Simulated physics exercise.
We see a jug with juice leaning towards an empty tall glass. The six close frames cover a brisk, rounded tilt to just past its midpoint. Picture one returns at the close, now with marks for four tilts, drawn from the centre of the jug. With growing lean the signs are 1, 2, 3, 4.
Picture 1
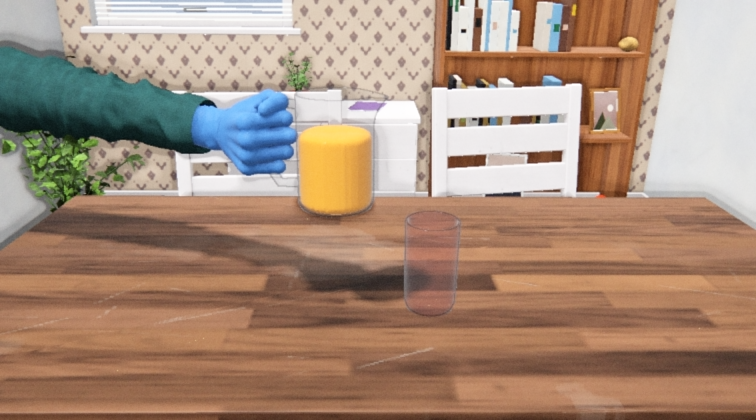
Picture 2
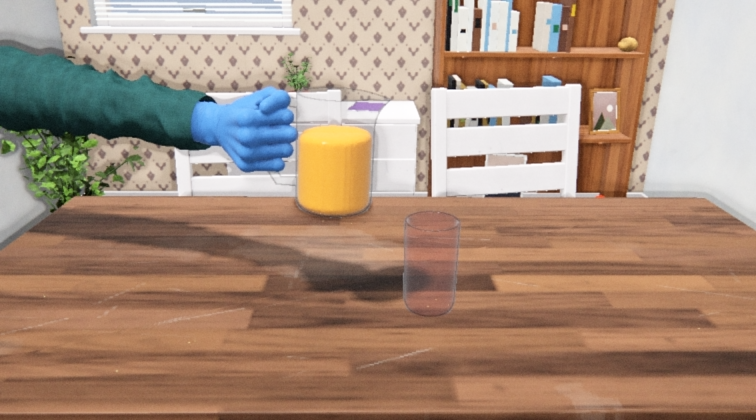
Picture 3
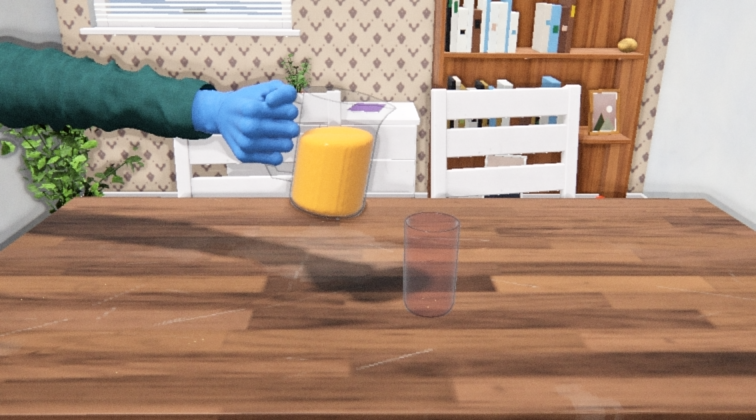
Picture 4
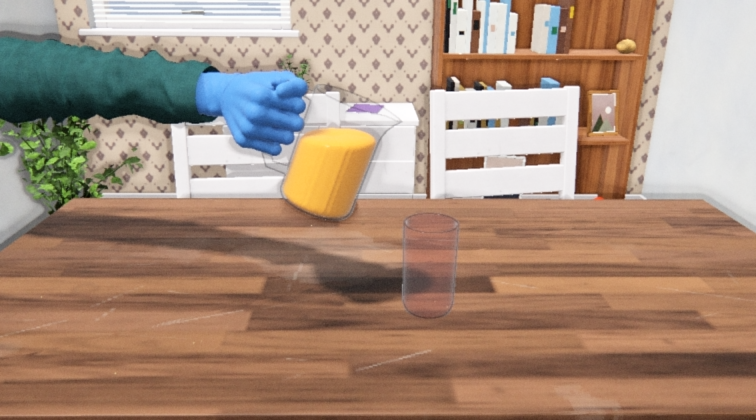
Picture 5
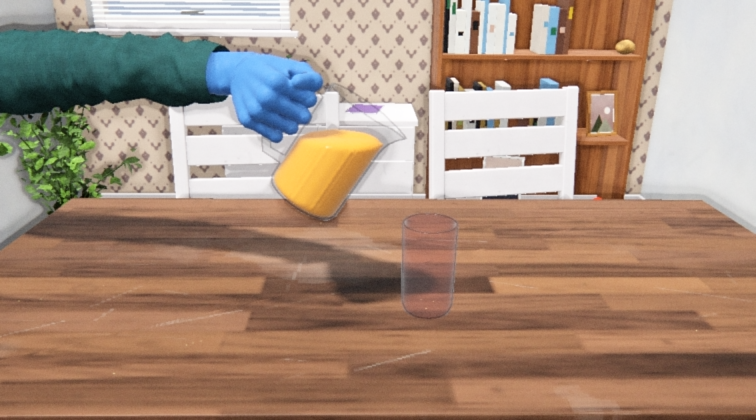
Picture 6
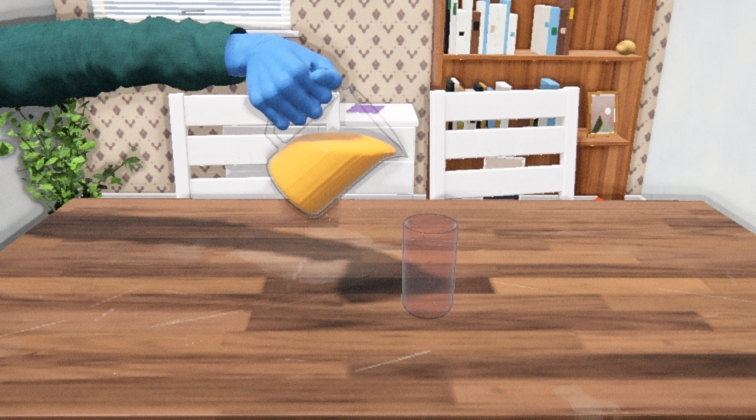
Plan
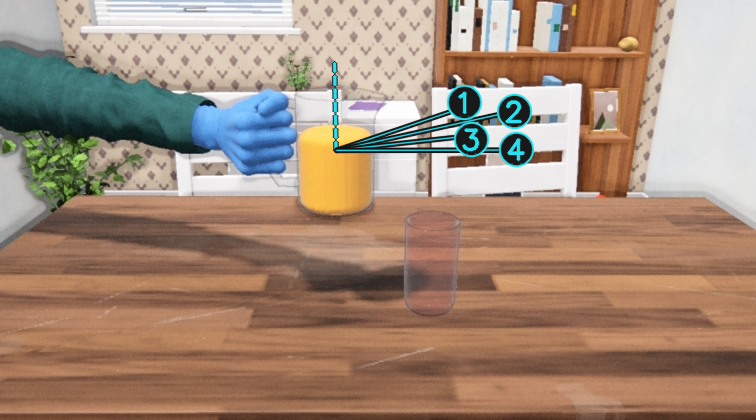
A blue-gloved hand tilts a jug of orange juice rightward near an empty tall glass.
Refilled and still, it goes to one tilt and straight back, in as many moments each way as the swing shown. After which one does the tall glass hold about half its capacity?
1 works best here.
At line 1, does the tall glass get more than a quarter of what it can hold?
Yes, it does.
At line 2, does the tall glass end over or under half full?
Over.
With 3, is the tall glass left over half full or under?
Over half.
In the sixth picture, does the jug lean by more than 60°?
No.
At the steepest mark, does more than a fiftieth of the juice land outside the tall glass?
Yes.
In cyan, 1 at (449, 112); 2 at (497, 114); 3 at (454, 137); 4 at (499, 150).
If 1 is chosen, the tall glass ends with about 50 % of what it can hold.
If 2 is chosen, the tall glass ends with about 69 % of what it can hold.
If 3 is chosen, the tall glass ends with about 88 % of what it can hold.
If 4 is chosen, the tall glass ends with about 89 % of what it can hold; 12 % of the juice is spilt.
